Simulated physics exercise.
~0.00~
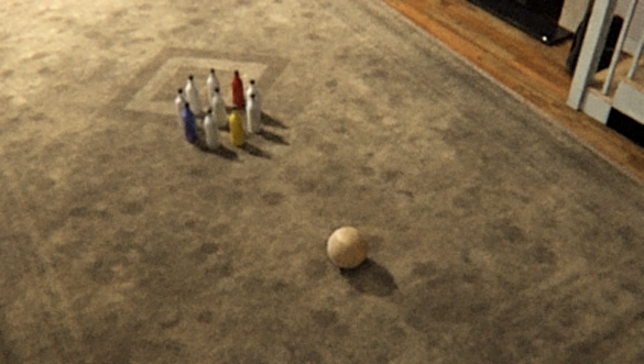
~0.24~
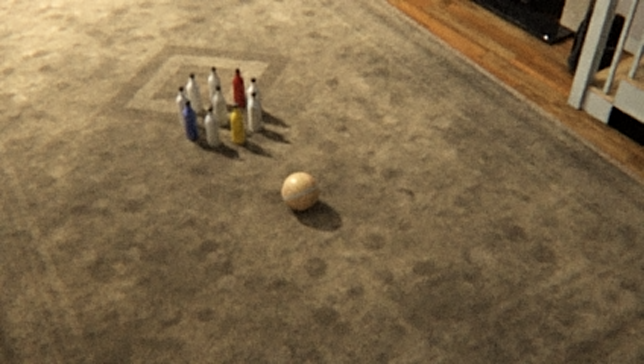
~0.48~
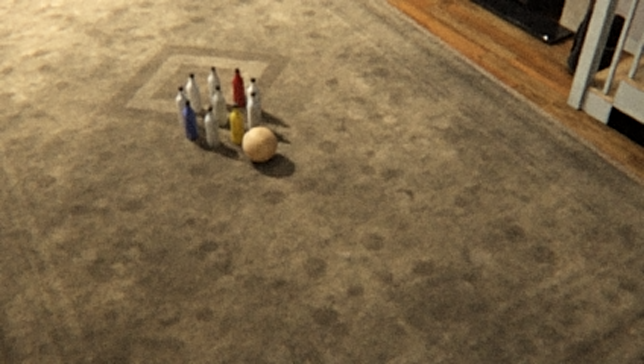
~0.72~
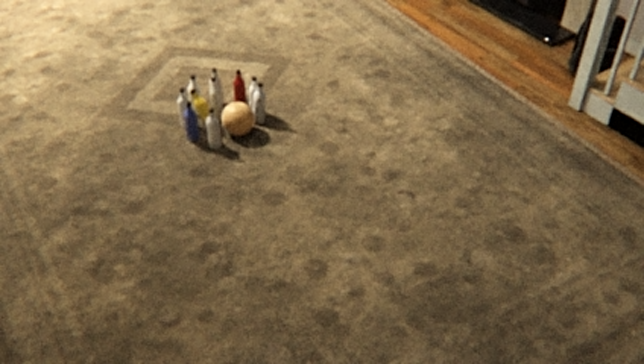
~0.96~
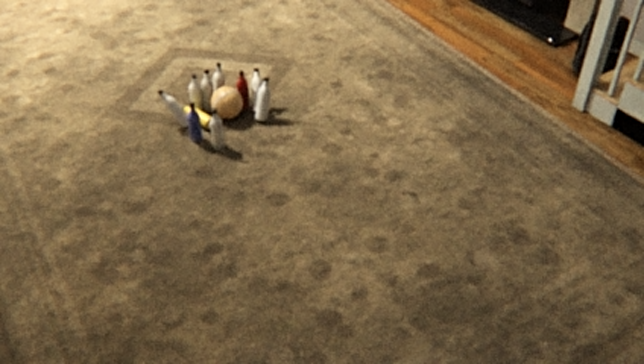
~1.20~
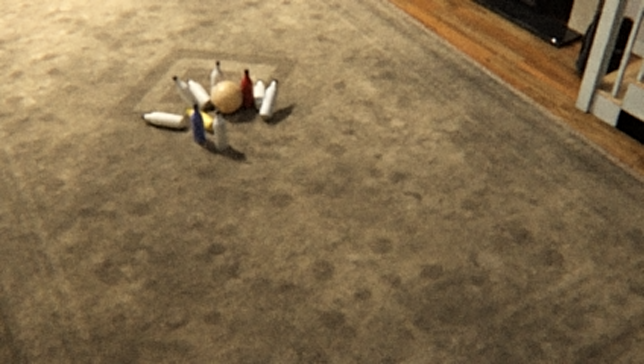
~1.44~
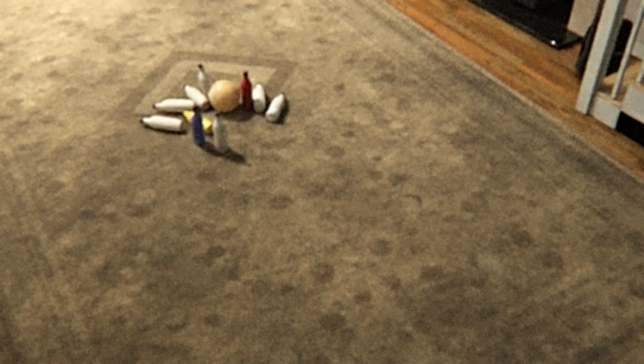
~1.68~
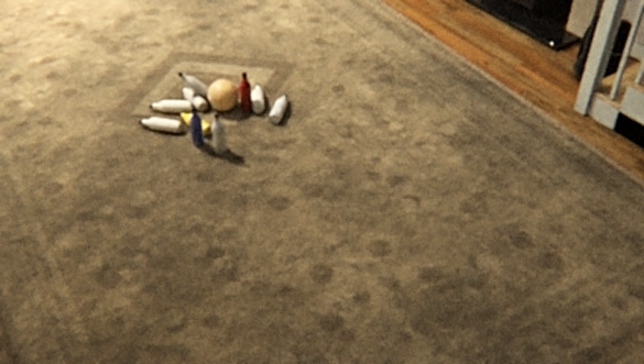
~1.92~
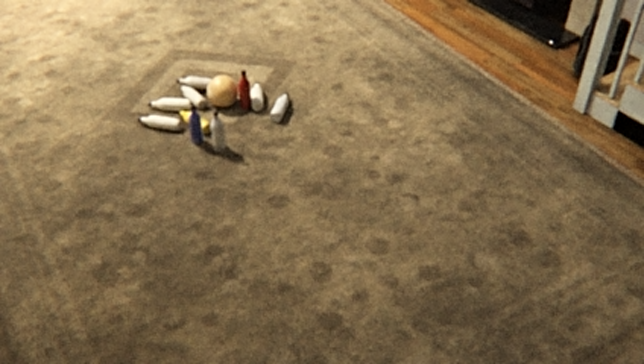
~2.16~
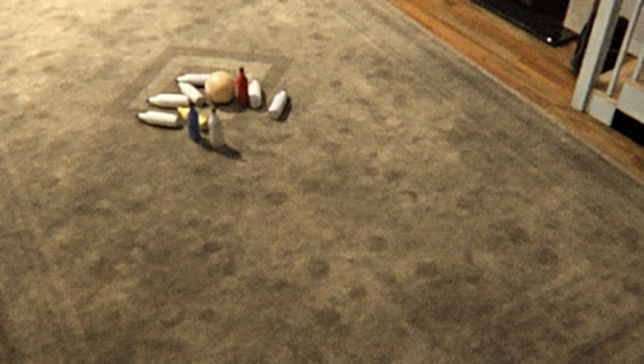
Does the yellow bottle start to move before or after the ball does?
The yellow bottle starts to move after the ball, which is already rolling across the carpet while the bottle is still standing in its place.
In this clip, a pale ball rolls up and to the left across a patterned carpet into a cluster of bottles, knocking over the yellow one and several white ones. It ends nestled among the fallen bottles, while the red and blue bottles stay standing.
